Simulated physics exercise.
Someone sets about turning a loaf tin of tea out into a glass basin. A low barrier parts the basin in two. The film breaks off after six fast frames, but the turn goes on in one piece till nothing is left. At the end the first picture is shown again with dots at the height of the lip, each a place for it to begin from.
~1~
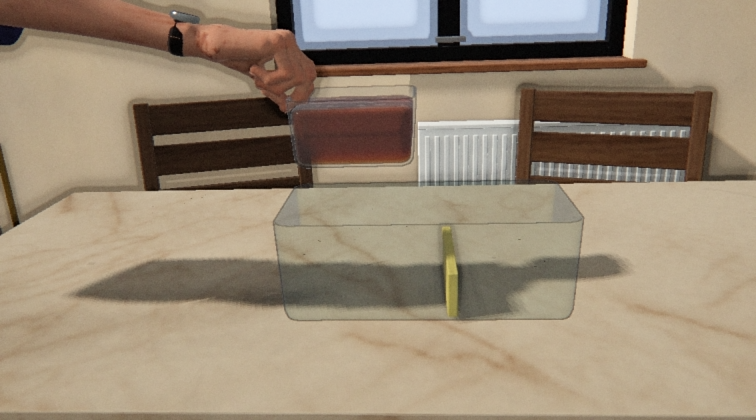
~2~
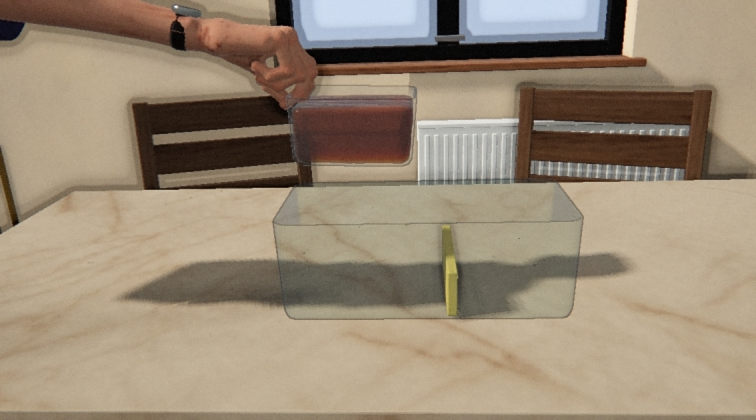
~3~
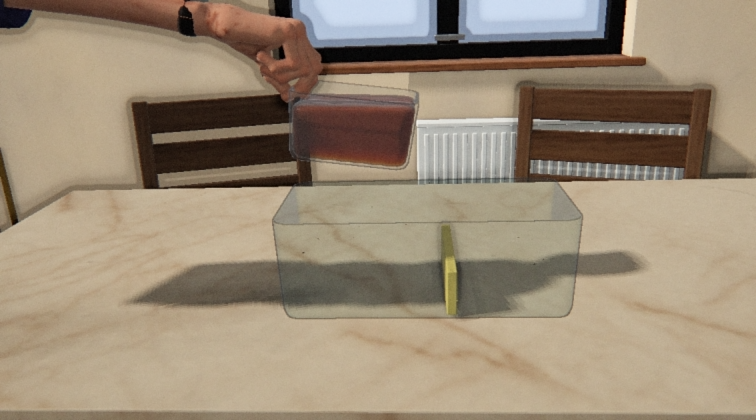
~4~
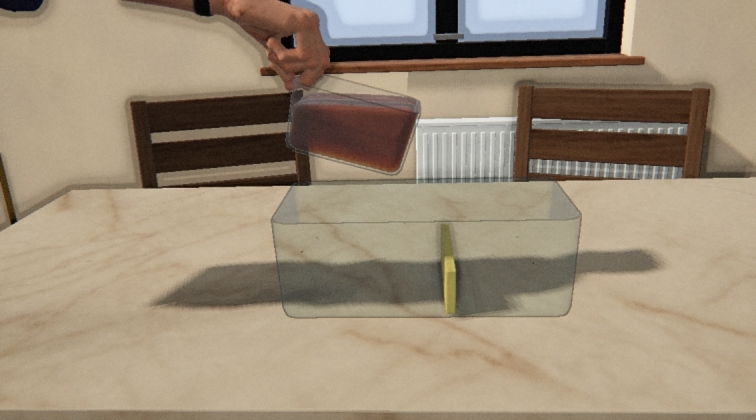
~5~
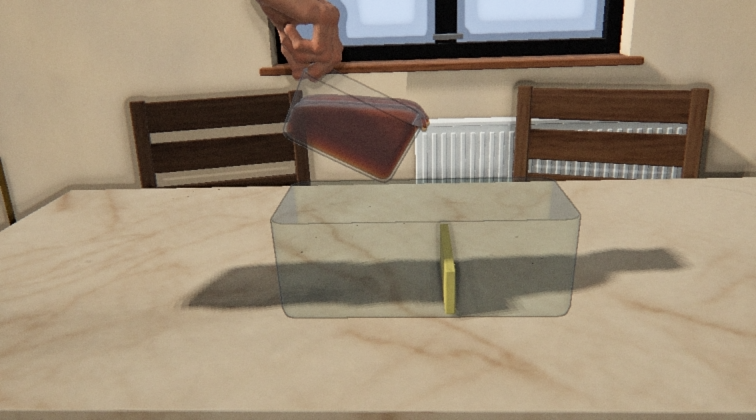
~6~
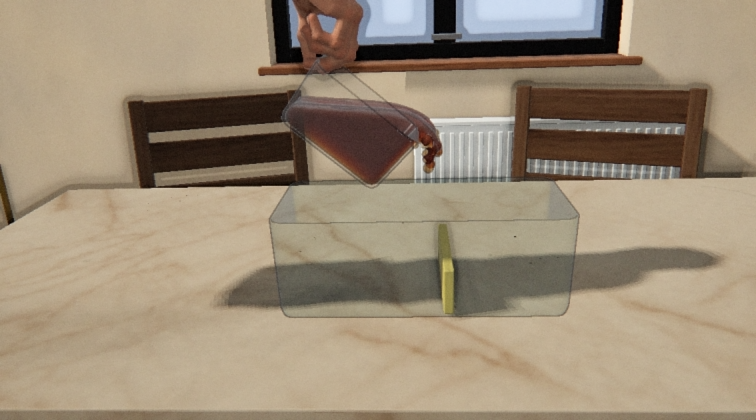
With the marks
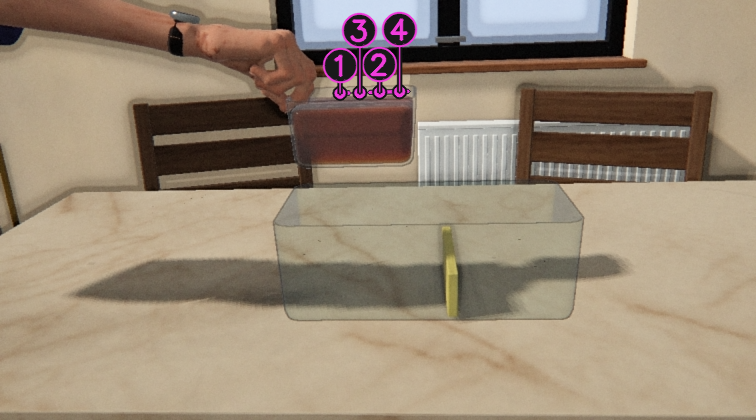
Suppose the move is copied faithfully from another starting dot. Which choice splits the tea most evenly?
Use dot 4.
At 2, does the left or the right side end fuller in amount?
The left one.
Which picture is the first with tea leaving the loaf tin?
In picture 5.
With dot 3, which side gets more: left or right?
More ends on the left.
In magenta, 1 at (340, 93); 2 at (379, 92); 3 at (359, 92); 4 at (399, 91).
With 1, about 92 % ends left of the wall and 7 % right of it.
With 2, about 79 % ends left of the wall and 18 % right of it; 3 % is lost outside.
With 3, about 96 % ends left of the wall and 3 % right of it.
With 4, about 48 % ends left of the wall and 51 % right of it.
